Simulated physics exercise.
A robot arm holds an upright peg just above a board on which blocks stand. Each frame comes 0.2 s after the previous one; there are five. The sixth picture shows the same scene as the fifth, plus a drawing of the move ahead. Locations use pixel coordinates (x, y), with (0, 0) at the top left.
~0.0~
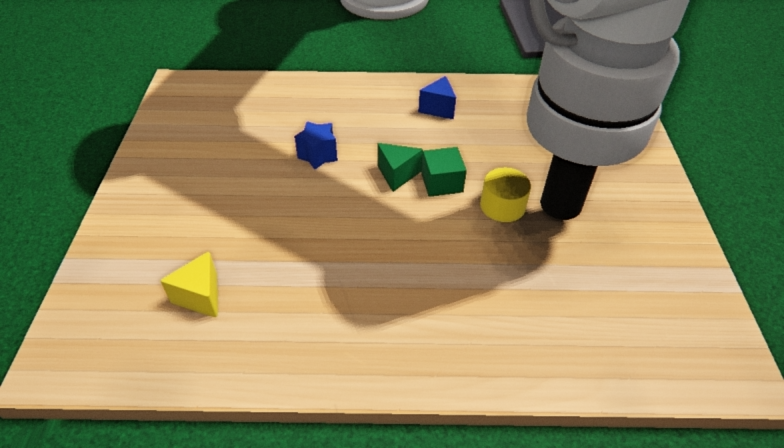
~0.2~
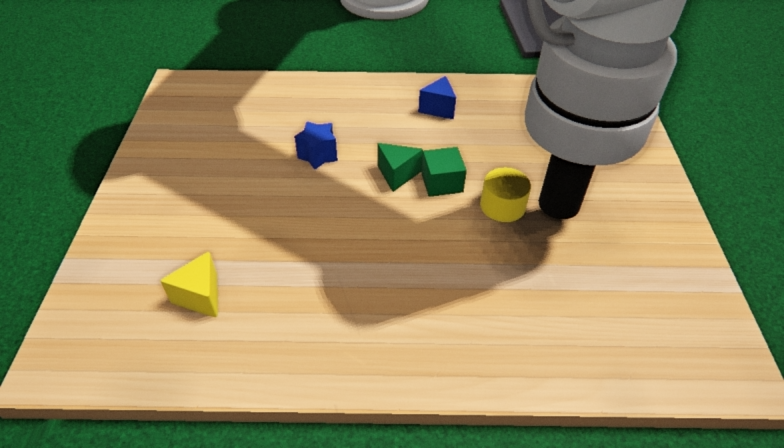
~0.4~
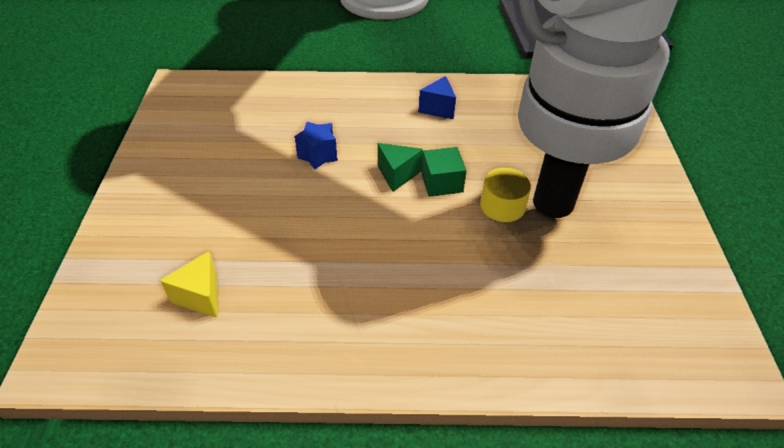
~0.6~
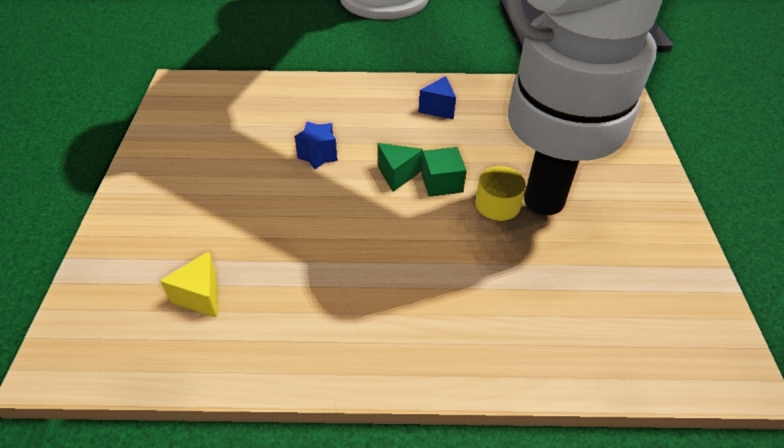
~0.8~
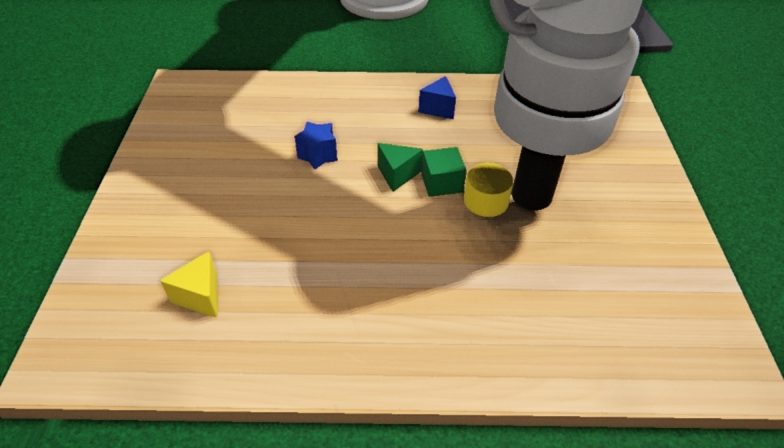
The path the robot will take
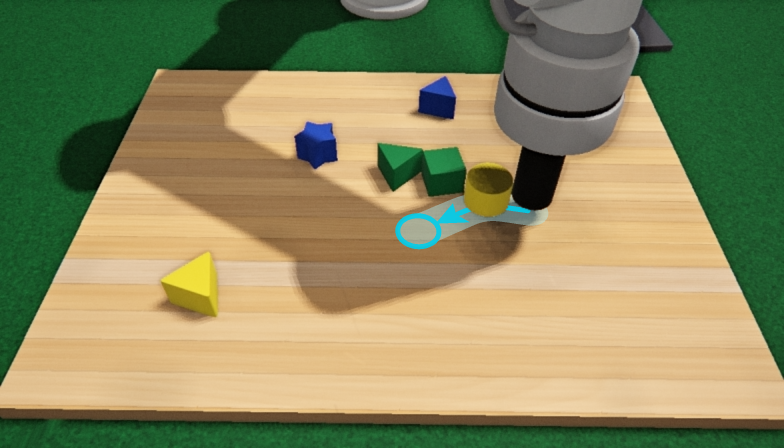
Robot arm moving its black peg left across a wooden board, nudging a yellow circular block toward a green square block.
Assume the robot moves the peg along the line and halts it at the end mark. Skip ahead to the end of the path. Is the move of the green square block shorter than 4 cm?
It seems not.
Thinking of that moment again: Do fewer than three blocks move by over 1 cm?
No, that is not how it ends up.
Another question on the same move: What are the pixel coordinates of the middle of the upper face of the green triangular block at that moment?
Around (378, 134).
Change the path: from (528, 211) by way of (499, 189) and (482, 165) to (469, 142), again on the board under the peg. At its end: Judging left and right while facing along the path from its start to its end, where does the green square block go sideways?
Heads left.
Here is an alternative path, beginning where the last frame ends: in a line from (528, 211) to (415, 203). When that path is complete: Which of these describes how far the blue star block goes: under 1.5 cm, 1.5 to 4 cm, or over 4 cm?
My prediction: Under 1.5 cm.
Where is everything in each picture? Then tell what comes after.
In the first picture, peg tip at (561, 205); block tops, green triangular block at (398, 153); green square block at (444, 160); yellow circular block at (508, 183).
In the second picture, peg at (559, 205); blocks unchanged.
In the third picture, peg at (553, 204); blocks unchanged.
In the fourth picture, peg at (544, 201); yellow circular block at (503, 181).
In the fifth picture, peg at (532, 196); green triangular block at (398, 153); green square block at (444, 160); yellow circular block at (490, 178).
Path on the board, from (528, 211) by way of (488, 206) and (453, 216) to (418, 231).
The first path, step by step. One third of the way, peg at (491, 192); green triangular block at (389, 146); green square block at (419, 156), turned 50° clockwise; yellow circular block at (448, 178).
Two thirds of the way, peg at (454, 202); green triangular block at (379, 137), turned 20° clockwise; green square block at (401, 153), turned 75° clockwise; yellow circular block at (414, 181).
At the end, peg at (419, 217); green triangular block at (378, 134), turned 25° clockwise; green square block at (398, 152), turned 80° clockwise; yellow circular block at (390, 184).
